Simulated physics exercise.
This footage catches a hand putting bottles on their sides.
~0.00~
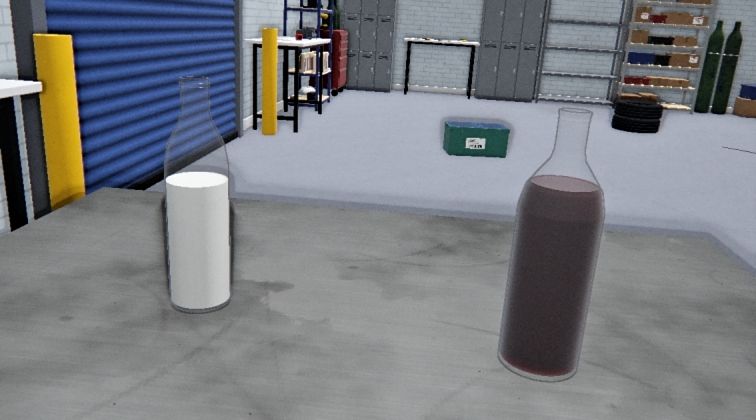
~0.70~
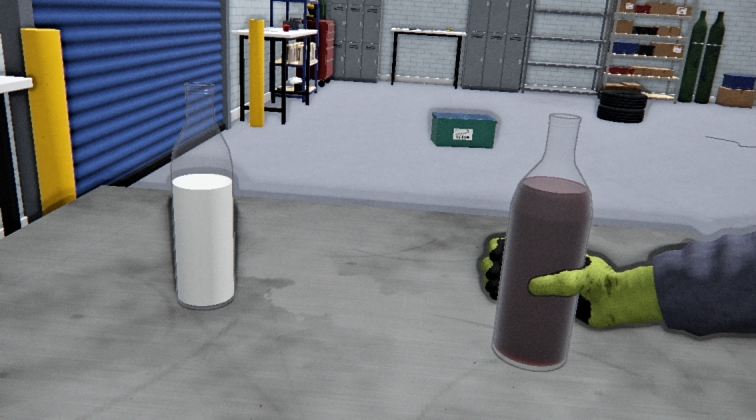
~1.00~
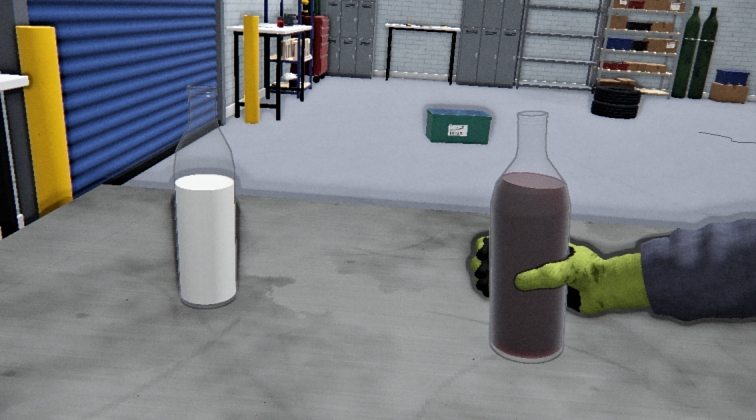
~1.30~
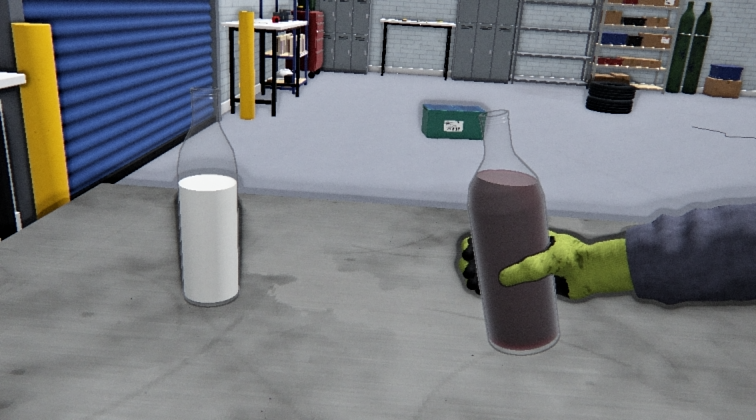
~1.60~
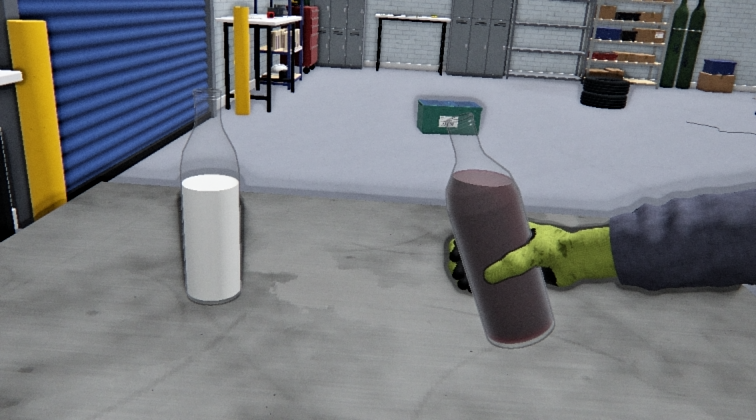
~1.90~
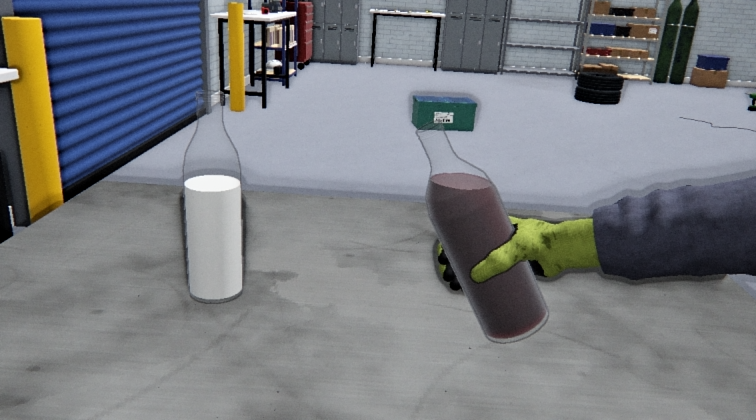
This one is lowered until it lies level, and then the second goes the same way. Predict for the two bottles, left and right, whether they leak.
Left: Leaks. Right: Leaks.
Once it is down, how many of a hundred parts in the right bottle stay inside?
It keeps about 35 per cent of what it had.
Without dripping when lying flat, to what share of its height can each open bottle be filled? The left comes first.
Limits: Around 22 per cent and around 24 per cent.
After 2.6 s, the right bottle is nearly down; right bottle, nothing comes out.
After 3.6 s, the right bottle lies flat; right bottle, it is running out of the neck.
After 6.5 s, both lie flat; right bottle, it is running out of the neck; left bottle, it is running out of the neck.
